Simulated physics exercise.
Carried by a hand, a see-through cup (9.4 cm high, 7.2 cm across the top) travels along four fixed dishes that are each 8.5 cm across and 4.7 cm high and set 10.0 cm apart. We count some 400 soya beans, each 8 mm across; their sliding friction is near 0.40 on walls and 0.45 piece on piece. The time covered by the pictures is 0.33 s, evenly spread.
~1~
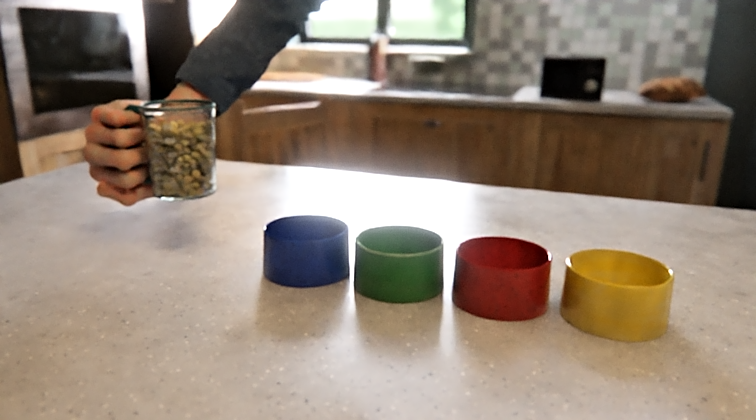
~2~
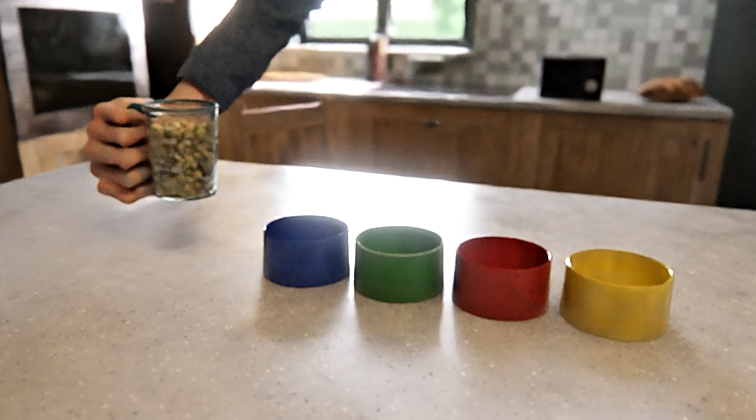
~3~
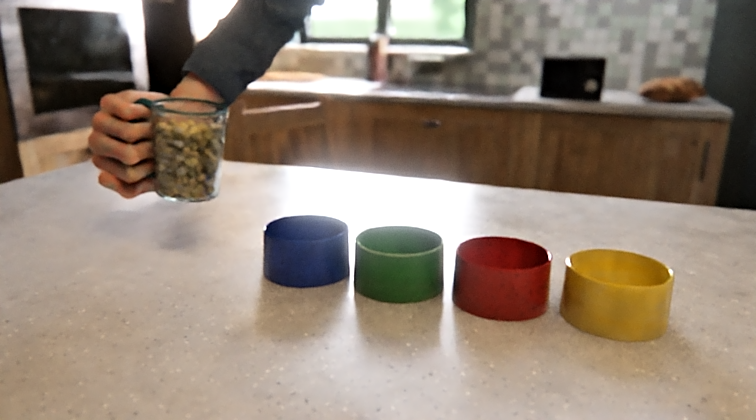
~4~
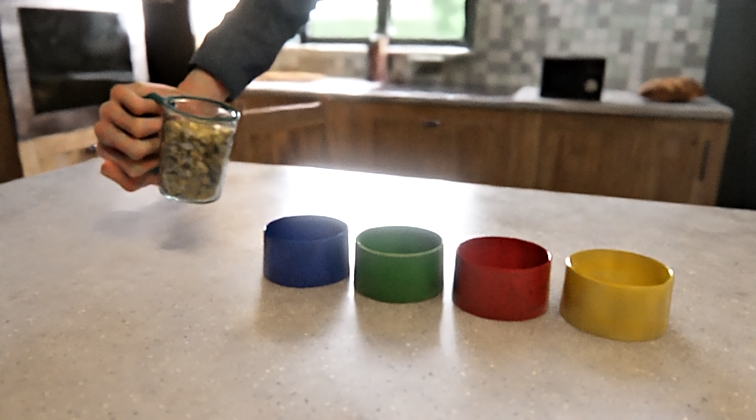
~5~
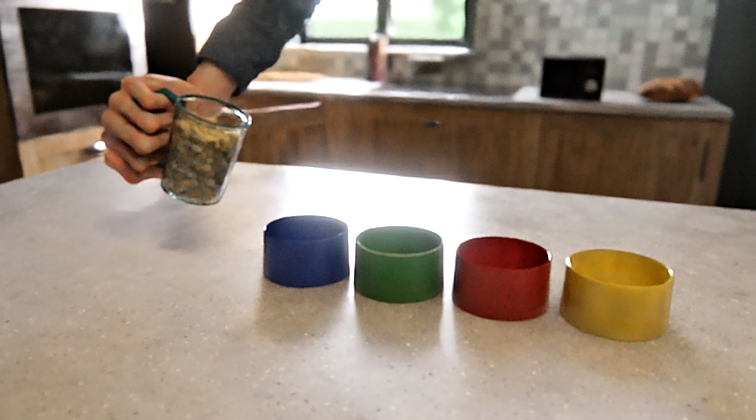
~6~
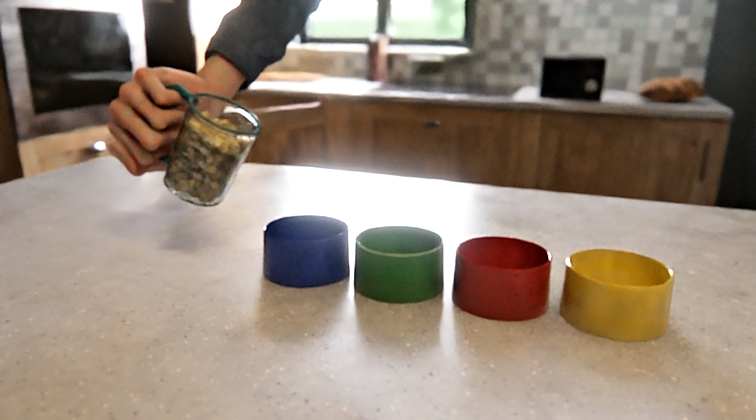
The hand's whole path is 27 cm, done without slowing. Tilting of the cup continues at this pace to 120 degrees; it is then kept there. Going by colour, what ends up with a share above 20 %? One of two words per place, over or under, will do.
At the end, red: Ends up with a fifth or less; blue: Ends up with a fifth or less; green: Ends up with more than a fifth; yellow: Ends up with a fifth or less; counter: Ends up with more than a fifth.
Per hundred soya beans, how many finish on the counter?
I'd put it near 30 per cent.
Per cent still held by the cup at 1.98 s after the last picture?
About 0 percent of the load.
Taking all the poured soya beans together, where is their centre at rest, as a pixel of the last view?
Approximately (389, 271) in the last view.
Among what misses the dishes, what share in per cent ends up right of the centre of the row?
That works out to close to 10 per cent.
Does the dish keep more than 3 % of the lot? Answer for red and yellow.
Note - red negative, yellow negative.
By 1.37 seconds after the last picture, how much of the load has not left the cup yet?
Reading: Approx. 0 %.
Then, 0.82 s after the last picture, tilt 117 degrees; cup holds 65 %, blue 10 %, green 5 %.
Then, 1.37 s after the last picture, tilt 120 degrees; cup holds 0 %, blue 10 %, green 60 %.
Then, 1.98 s after the last picture, tilt 120 degrees; cup holds 0 %, blue 10 %, green 60 %.
In the end, red 0 %, blue 10 %, green 60 %, yellow 0 %, counter 30 %.
